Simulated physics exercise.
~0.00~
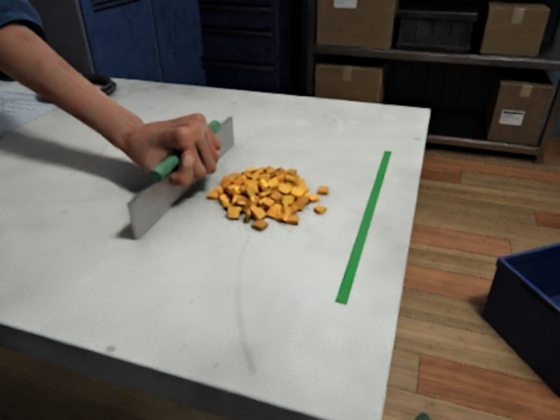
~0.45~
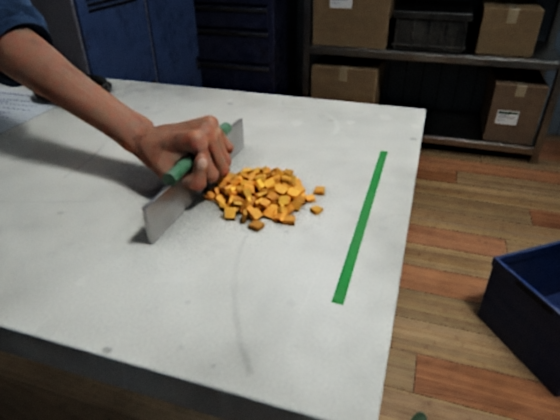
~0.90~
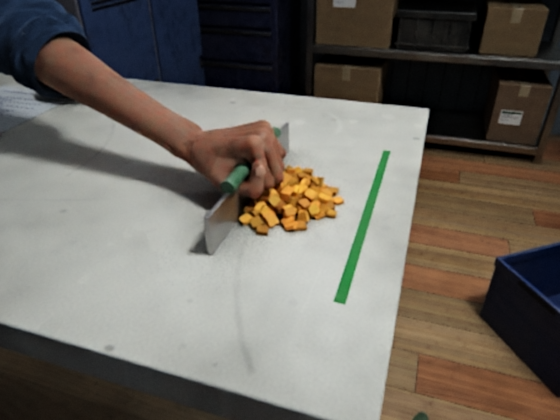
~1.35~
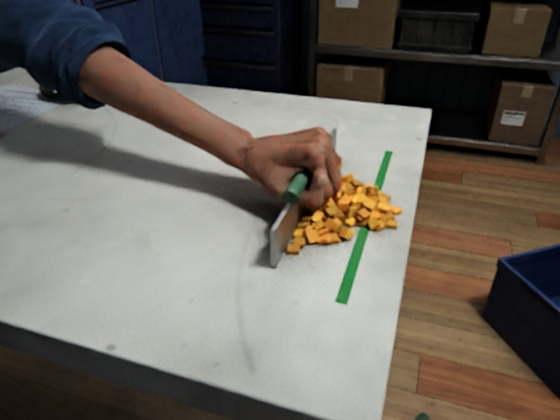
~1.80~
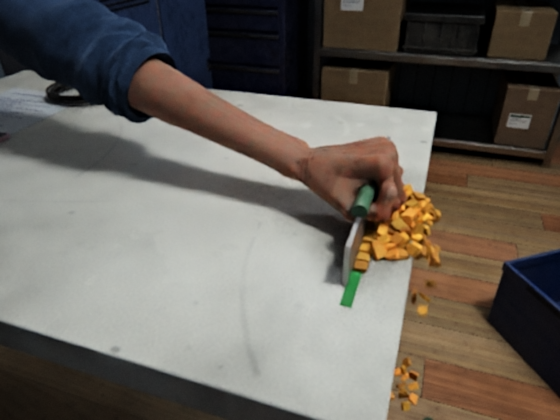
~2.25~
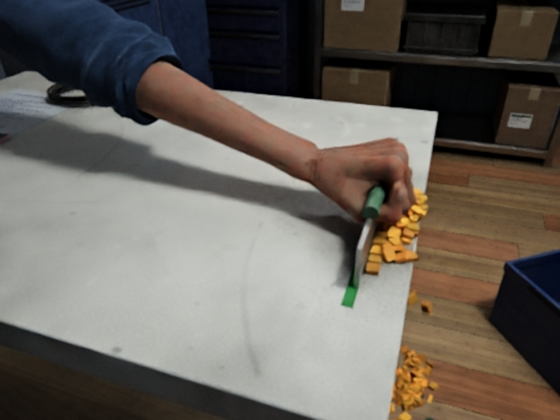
Hand with a scraper pushing orange chunks rightward across a table to green tape, about half spilling over the edge.
